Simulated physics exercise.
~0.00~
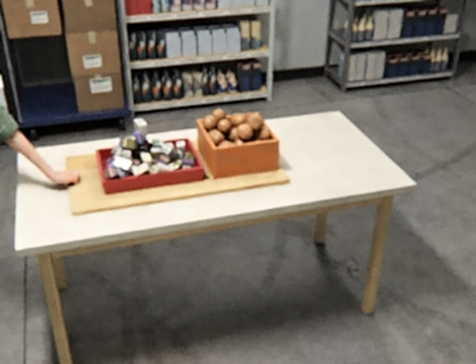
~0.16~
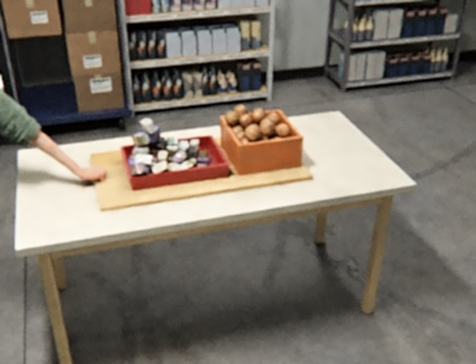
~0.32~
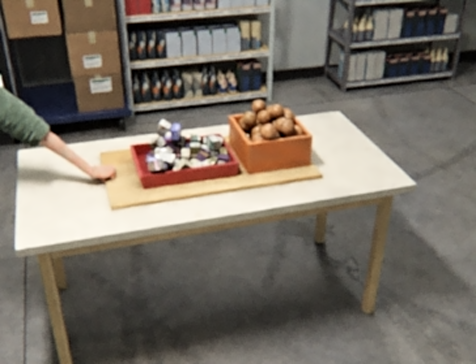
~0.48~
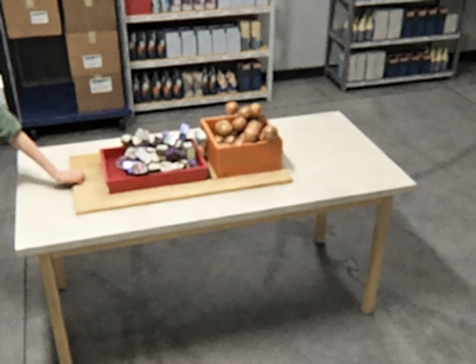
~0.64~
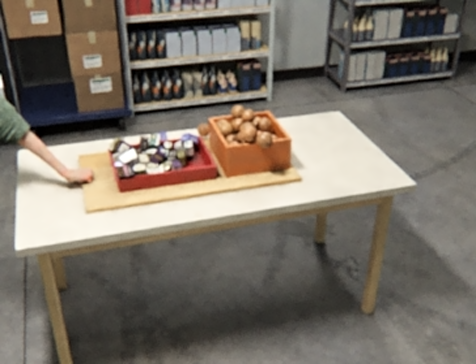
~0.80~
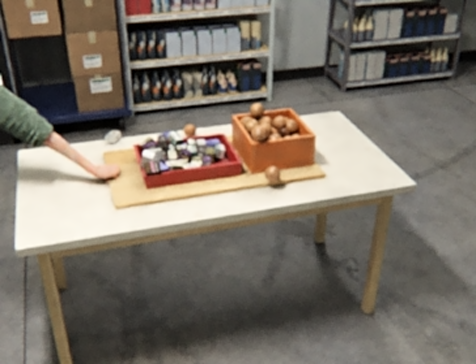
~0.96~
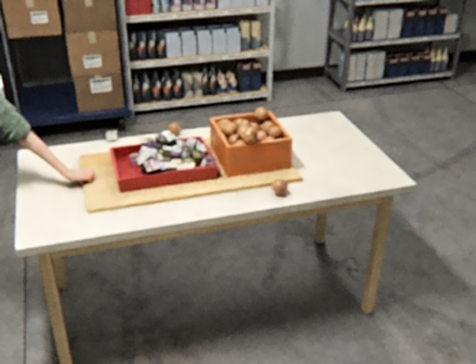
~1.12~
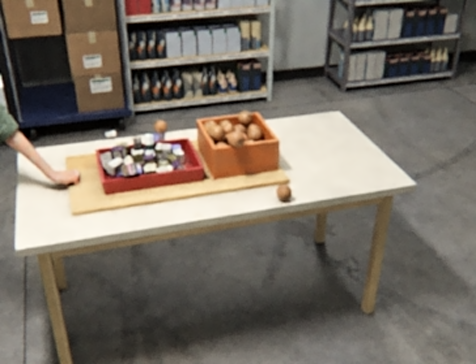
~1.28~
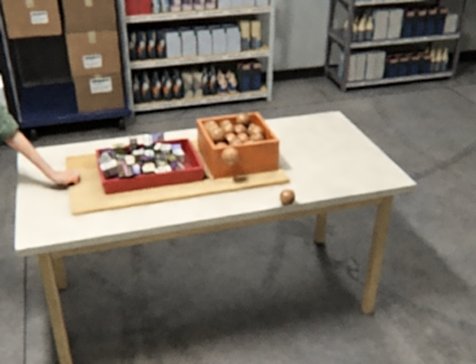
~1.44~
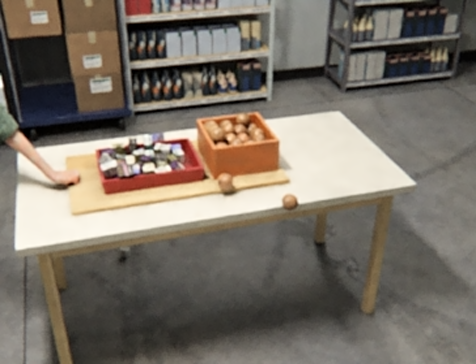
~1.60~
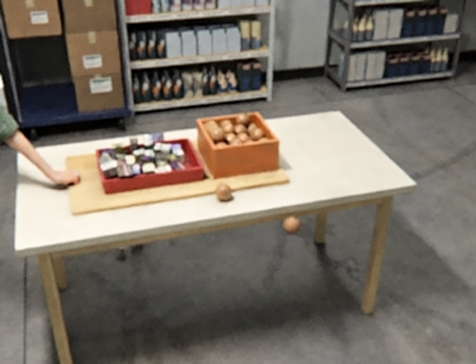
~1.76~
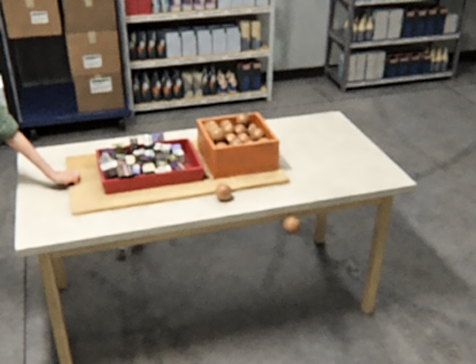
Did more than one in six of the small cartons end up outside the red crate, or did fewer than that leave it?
Fewer than one in six of the small cartons ended up outside the red crate. Most of them were still in it once the board stopped moving.
In a storeroom, a hand slid a board holding a red crate of small cartons and an orange crate of brown balls right and back twice; a few pieces tumbled out, and one ball rolled off the table while another stayed on it.
